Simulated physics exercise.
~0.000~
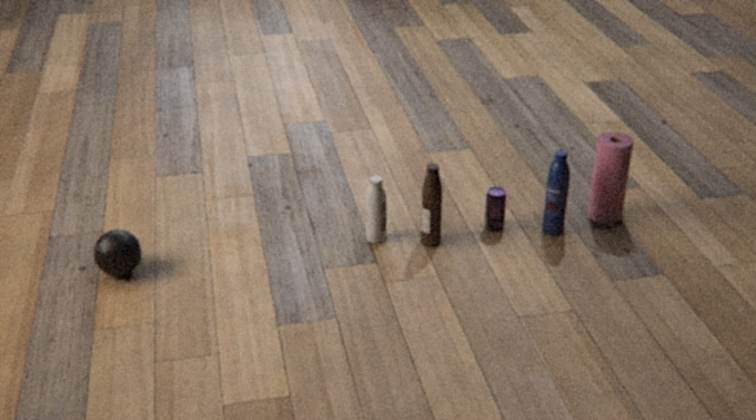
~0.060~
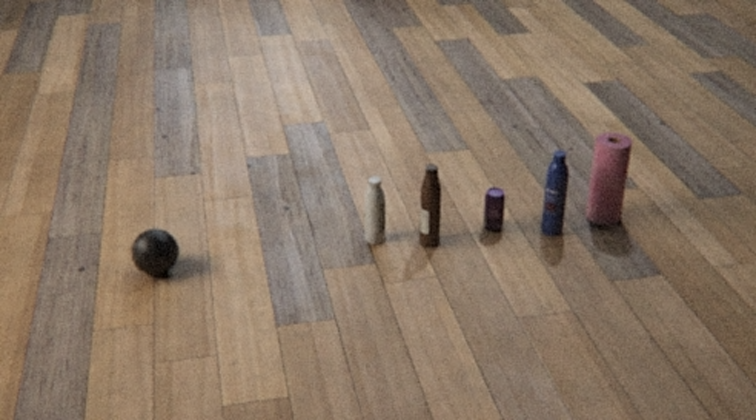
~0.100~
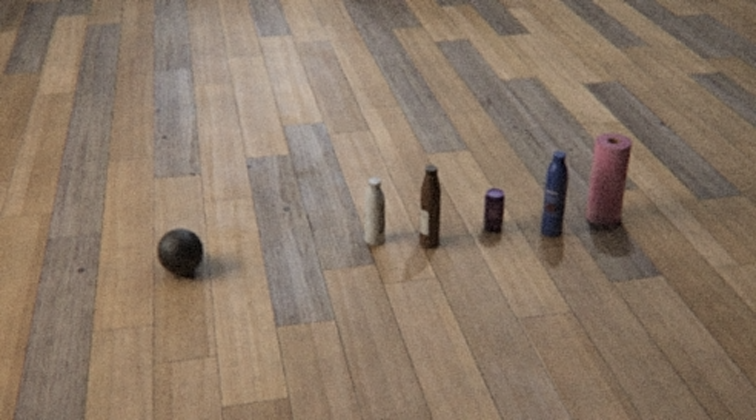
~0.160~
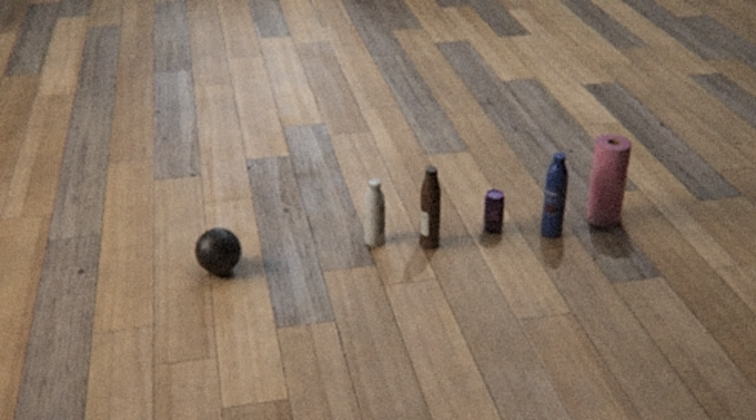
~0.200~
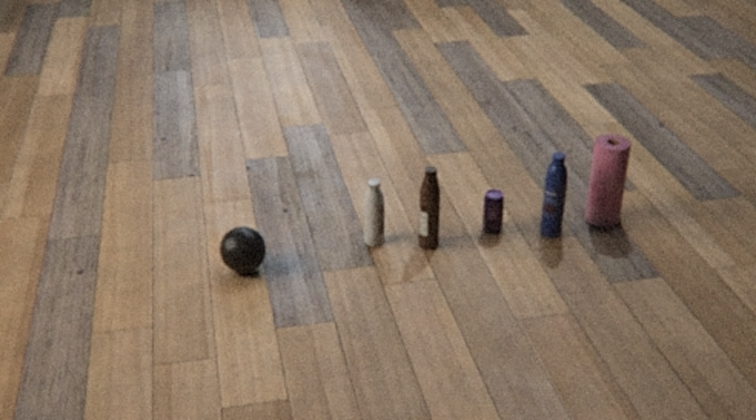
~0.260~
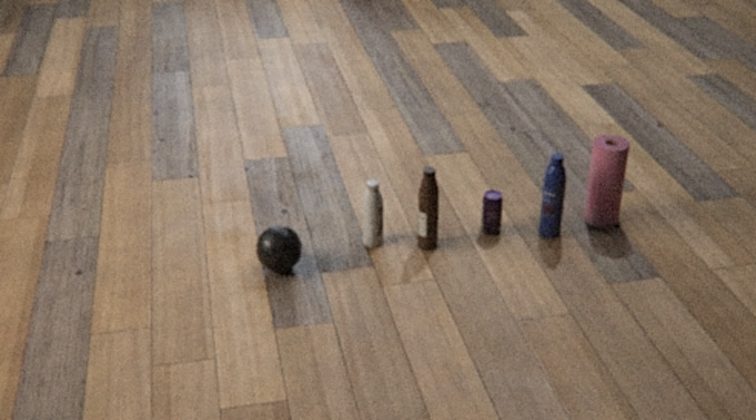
The clip shows a black ball rolling steadily from left to right across a wooden floor, drawing closer to a standing row of a white bottle, brown bottle, purple can, blue bottle and pink roll, which stay still.
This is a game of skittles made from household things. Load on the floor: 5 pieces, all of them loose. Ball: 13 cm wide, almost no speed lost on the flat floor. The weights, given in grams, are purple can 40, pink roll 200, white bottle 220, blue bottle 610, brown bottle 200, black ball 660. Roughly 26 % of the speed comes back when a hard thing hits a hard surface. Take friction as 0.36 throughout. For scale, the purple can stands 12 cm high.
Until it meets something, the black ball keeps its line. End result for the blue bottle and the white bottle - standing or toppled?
At the end, the blue bottle keeps its balance; the white bottle keeps its balance.
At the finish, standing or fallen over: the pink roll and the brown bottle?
In the last frame the pink roll remains up and the brown bottle does not stay up.
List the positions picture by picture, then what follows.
In the first frame, 0 cm rolled; black ball (118, 253); blue bottle (557, 192); white bottle (376, 209).
In the second frame, 10 cm rolled; black ball (155, 252); brown bottle (431, 206).
In the third frame, 17 cm rolled; black ball (180, 252); pink roll (608, 180).
In the fourth frame, 28 cm rolled; black ball (218, 251); purple can (494, 212).
In the fifth frame, 35 cm rolled; black ball (243, 250); brown bottle (430, 208).
In the sixth frame, 45 cm rolled; black ball (279, 249); blue bottle (553, 196); white bottle (373, 213).
After 0.66 s, 111 cm rolled; black ball near (514, 243); brown bottle 15° off upright.
After 1.26 s, brown bottle on its side.
After 1.96 s, blue bottle resting near (553, 196); white bottle resting near (373, 213).
In the end (2.4 s), toppled on the floor, brown bottle; the other 4 under 8 cm from the start. At the end, from the last picture's camera, blue bottle near (553, 196), white bottle near (373, 213).
